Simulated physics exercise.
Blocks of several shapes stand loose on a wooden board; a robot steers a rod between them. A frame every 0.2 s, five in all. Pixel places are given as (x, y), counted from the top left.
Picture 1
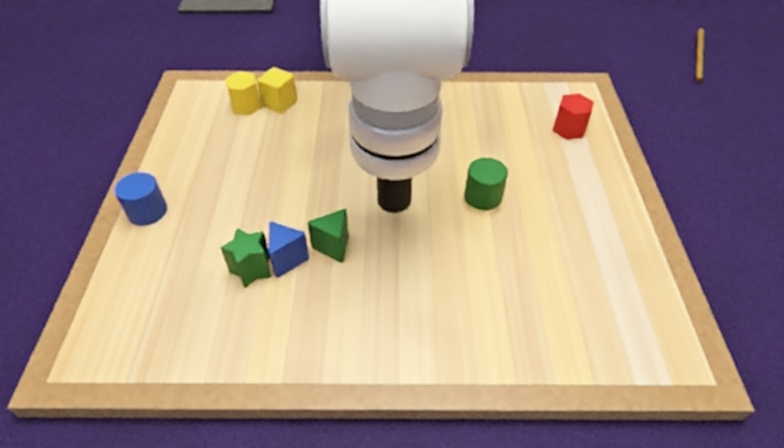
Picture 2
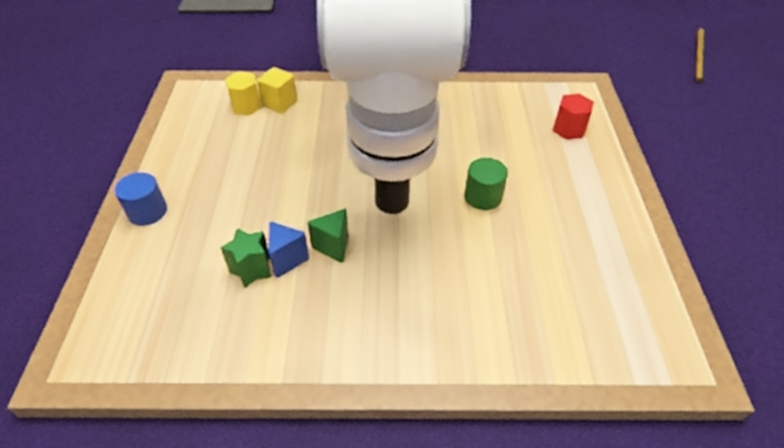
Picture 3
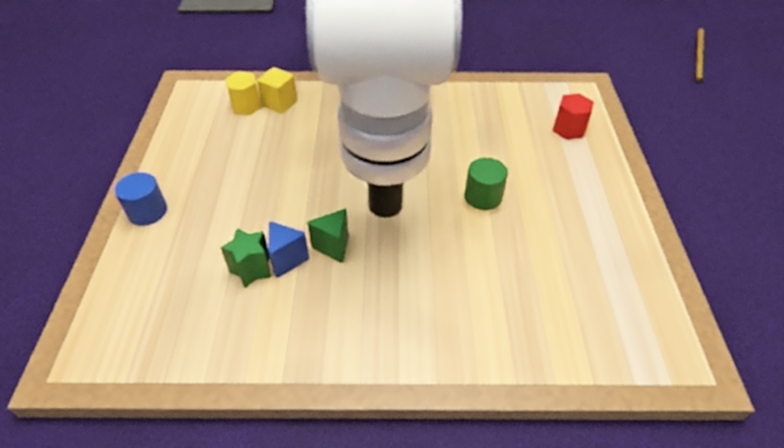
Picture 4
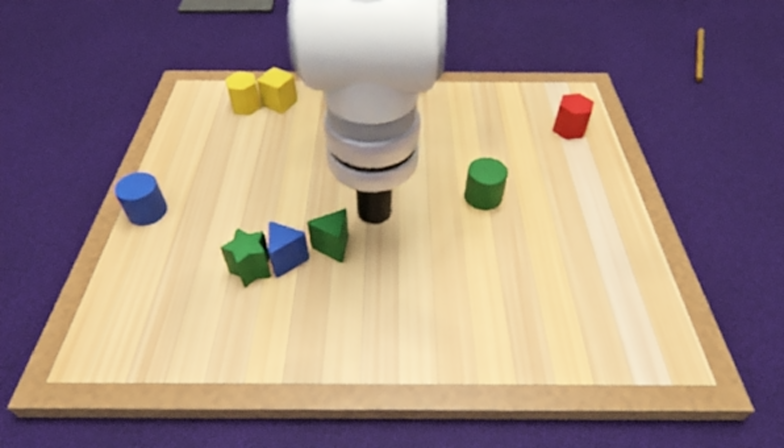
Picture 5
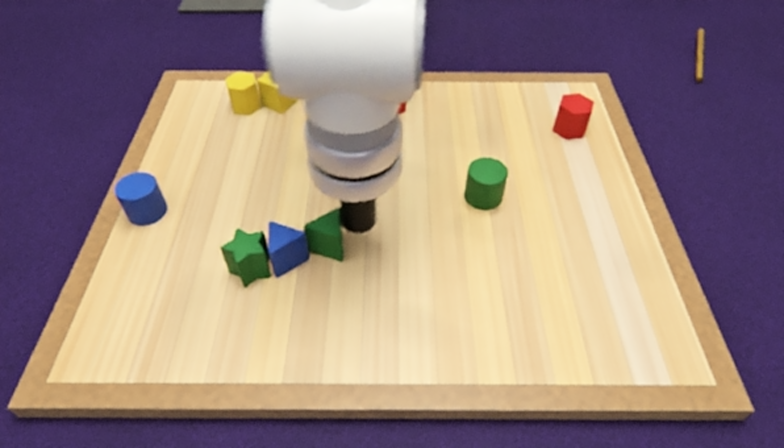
On a wooden board with scattered colored blocks, a robot moves its rod left and slightly nudges the green triangular piece.
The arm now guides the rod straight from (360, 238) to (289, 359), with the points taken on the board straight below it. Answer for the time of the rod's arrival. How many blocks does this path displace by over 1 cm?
It looks like one block will be pushed more than about 1 cm.
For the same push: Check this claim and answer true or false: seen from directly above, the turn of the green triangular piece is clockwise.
The statement is true.
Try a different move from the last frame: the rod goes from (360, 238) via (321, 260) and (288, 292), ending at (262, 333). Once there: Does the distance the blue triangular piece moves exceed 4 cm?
Yes, that is how it ends up.
On the path given first. One third of the way, rod at (337, 258); green triangular piece at (314, 228), turned 25° clockwise.
Two thirds of the way, rod at (312, 298); green triangular piece at (314, 228), turned 25° clockwise.
At the end, rod at (285, 344); blue triangular piece unmoved; green triangular piece at (314, 228), turned 25° clockwise.
